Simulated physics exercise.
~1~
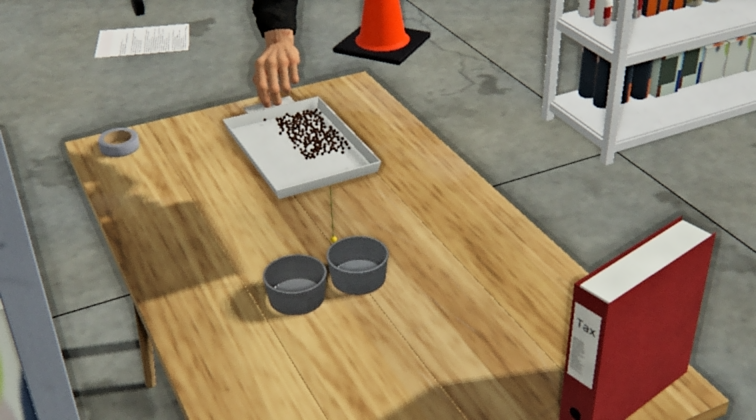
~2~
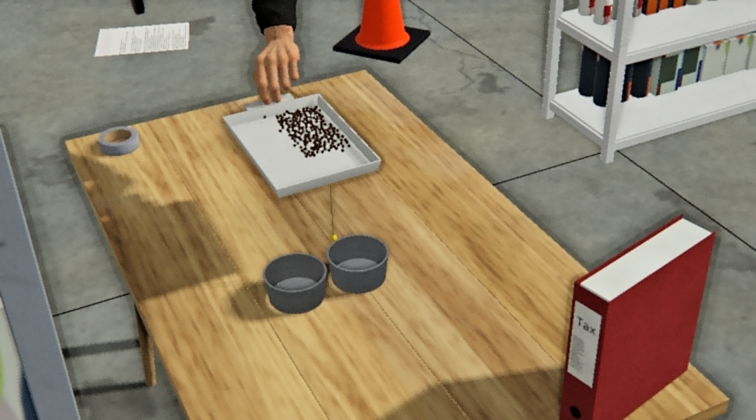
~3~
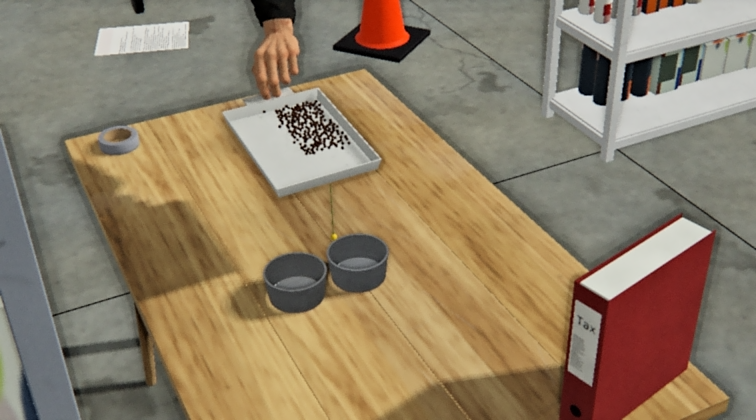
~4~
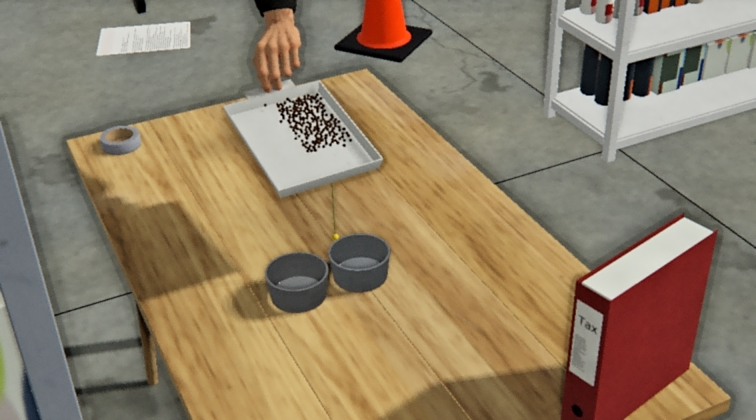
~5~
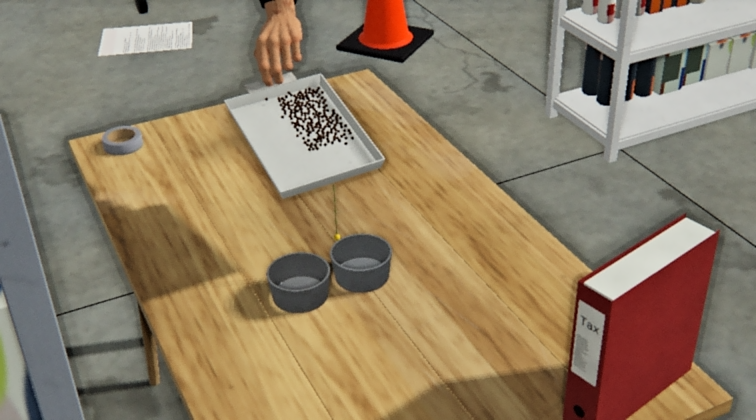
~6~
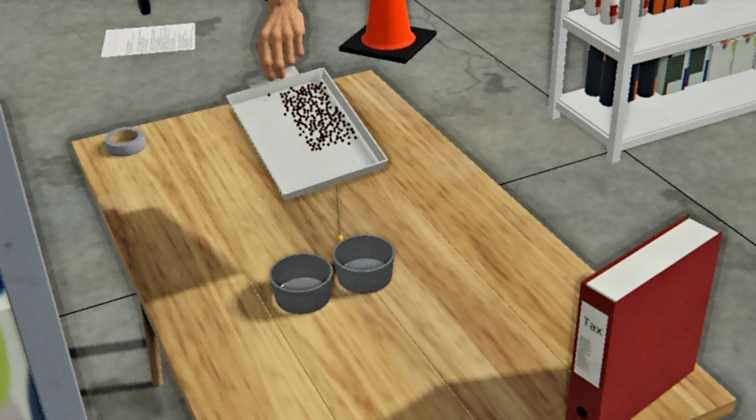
A hand tilting a pale tray of small dark berries slightly above two empty grey dishes on a wooden table.
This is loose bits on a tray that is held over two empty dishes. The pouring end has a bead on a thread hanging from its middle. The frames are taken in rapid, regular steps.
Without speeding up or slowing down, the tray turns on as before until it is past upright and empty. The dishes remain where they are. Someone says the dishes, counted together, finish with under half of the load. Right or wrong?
Wrong, they hold over half.
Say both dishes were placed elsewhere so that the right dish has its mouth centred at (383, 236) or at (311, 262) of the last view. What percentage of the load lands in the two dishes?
About 60 and 90 per cent respectively.
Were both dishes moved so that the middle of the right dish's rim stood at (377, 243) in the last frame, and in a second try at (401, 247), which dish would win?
Try 1: The leftmost dish; try 2: The leftmost dish.
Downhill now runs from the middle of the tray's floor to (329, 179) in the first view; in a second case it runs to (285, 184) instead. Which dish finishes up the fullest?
Result - first place: The right side, second place: The left side.
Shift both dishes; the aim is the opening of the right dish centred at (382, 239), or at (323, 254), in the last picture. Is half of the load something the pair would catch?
Well, it comes to a greater portion at first and a greater portion after that.
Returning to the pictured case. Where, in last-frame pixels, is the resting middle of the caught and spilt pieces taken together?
The centre settles at about (303, 294).
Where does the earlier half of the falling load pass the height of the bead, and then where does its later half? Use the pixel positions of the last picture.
I'd place the first part at (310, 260) and the rest at (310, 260).
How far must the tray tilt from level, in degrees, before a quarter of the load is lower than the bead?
95°.
Shortly afterwards, tray tipped steeply; the bulk on the tray; a little in the left dish; only a few outside both; only a few in the air.
Next, tray tipped right over; a little on the tray; near half in the left dish; a little in the right dish; a little outside both; near a quarter in the air.
Some moments later, tray tipped past a quarter turn; the bulk in the left dish; a little in the right dish; a little outside both.
In the end, tray tipped past a quarter turn; the bulk in the left dish; a little in the right dish; a little outside both.
